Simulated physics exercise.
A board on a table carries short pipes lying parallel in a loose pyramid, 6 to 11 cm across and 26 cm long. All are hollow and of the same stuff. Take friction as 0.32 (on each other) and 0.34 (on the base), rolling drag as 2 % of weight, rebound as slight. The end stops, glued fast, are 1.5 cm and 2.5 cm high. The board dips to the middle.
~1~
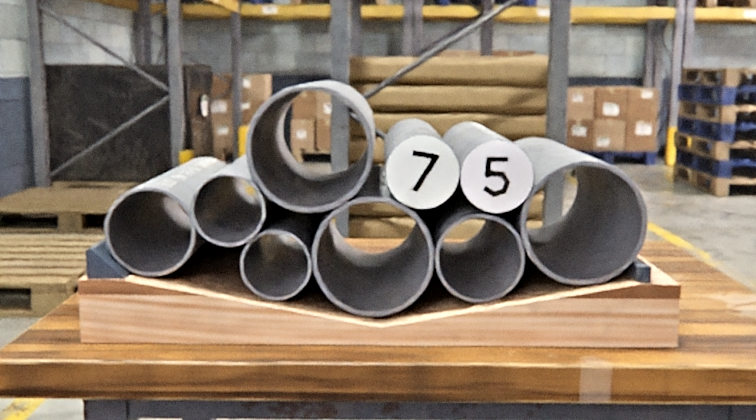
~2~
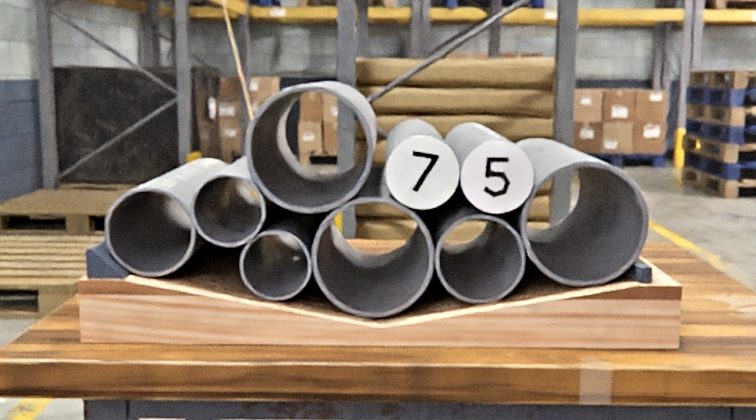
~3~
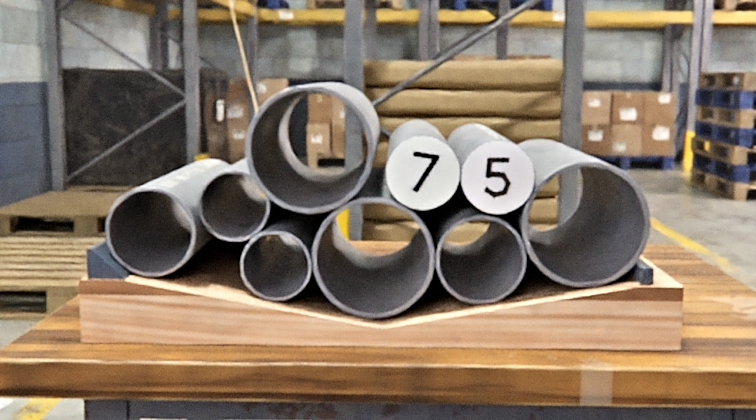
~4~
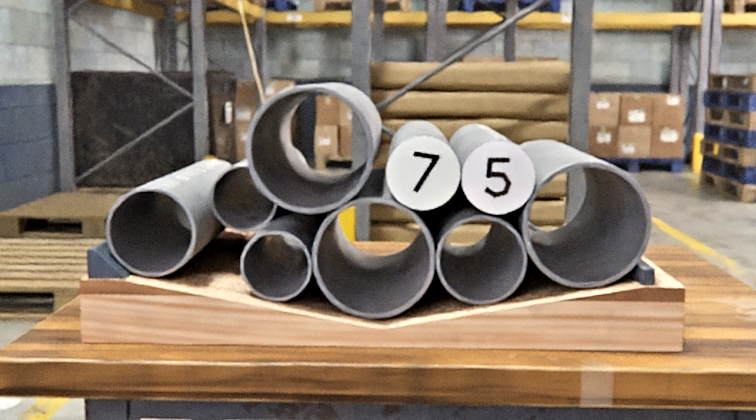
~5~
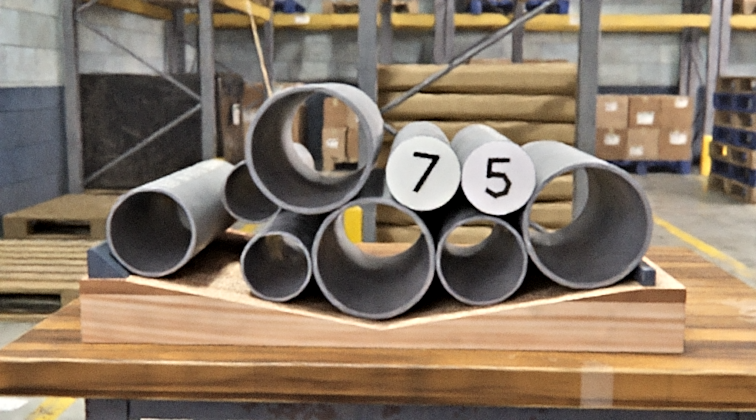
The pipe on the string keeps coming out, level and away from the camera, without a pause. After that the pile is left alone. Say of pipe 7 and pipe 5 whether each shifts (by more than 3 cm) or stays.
No. 7 stays, no. 5 stays.
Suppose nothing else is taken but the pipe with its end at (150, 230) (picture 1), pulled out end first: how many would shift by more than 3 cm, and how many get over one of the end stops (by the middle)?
Then 1 and 0.
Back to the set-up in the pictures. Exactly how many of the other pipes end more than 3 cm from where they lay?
1 of them.
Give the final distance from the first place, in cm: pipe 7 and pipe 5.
Pipe 7: 0, pipe 5: 0.
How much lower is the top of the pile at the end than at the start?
Some 2 cm lower.
Then, 0.26 s past the final picture, 0 now displaced over 3 cm; no. 7 in place; no. 5 in place.
Then, 0.34 s past the final picture, 1 now displaced over 3 cm; no. 7 in place; no. 5 in place.
At rest 0.7 s after the last picture, 1 moved over 3 cm; not one over the end stops; no. 7 in place; no. 5 in place; top of the pile 21 cm high, from 22 cm.
